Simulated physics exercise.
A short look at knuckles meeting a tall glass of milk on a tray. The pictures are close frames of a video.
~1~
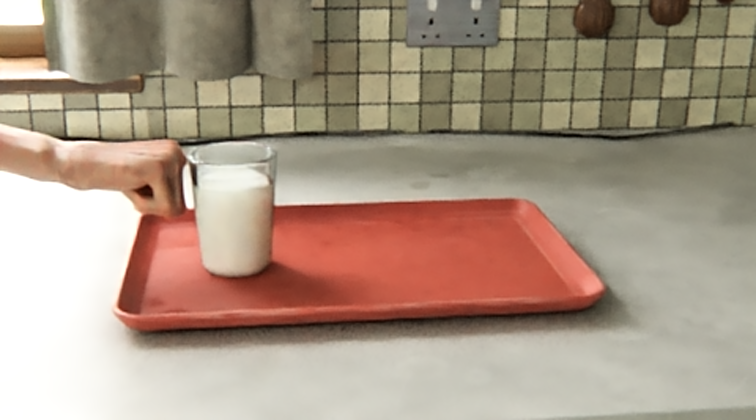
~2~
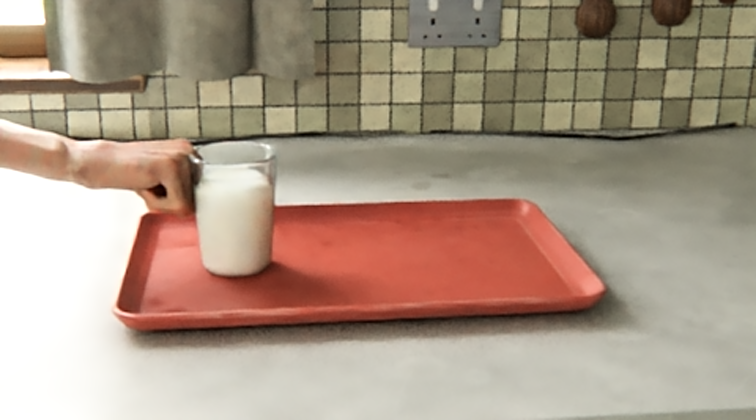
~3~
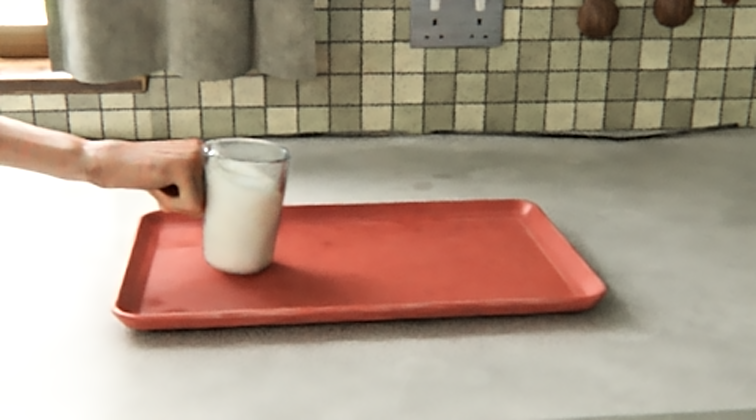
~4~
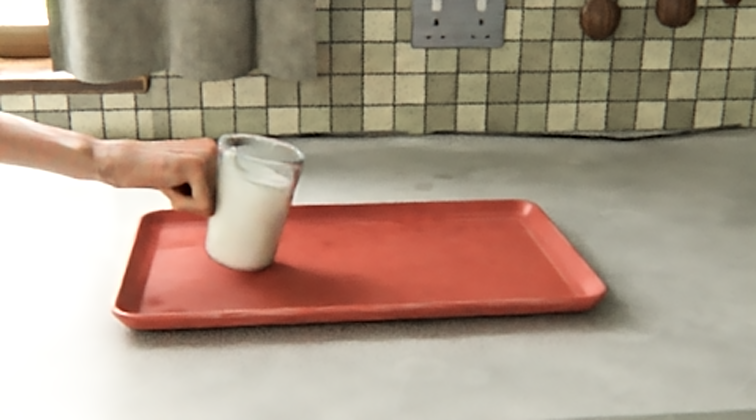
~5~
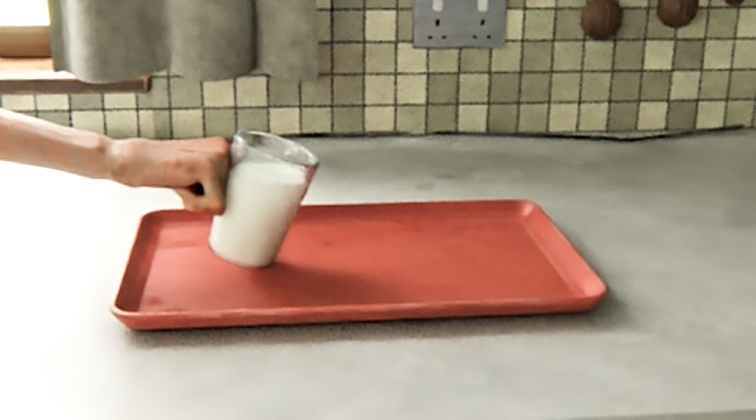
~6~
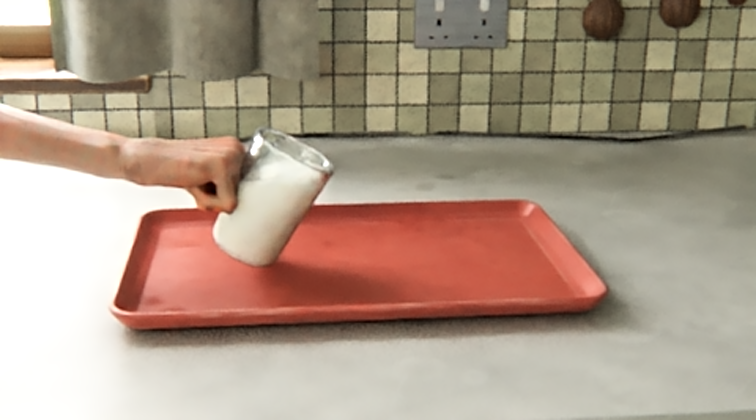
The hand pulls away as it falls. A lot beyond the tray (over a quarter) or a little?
As it turns out, more than a quarter leaves the tray.
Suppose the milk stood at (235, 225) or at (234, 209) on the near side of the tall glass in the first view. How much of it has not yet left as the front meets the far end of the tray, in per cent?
First some 40, then 45 per cent.
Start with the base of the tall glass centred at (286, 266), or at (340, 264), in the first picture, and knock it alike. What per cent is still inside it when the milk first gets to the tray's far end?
First some 70, then 80 per cent.
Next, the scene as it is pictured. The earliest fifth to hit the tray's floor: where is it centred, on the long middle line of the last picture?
Around (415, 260).
A moment on, the tall glass lies on its side and 97 per cent is in the glass, 1 on the tray and 2 above or beyond its rim.
Next, the tall glass lies on its side and 58 per cent is in the glass, 39 on the tray and 4 above or beyond its rim.
Then the tall glass lies on its side and 32 per cent is in the glass, 49 on the tray and 19 above or beyond its rim.
Later the tall glass lies on its side and 16 per cent is in the glass, 38 on the tray and 46 above or beyond its rim.
Finally, 55 per cent is held by tray and glass, 45 is off the tray.
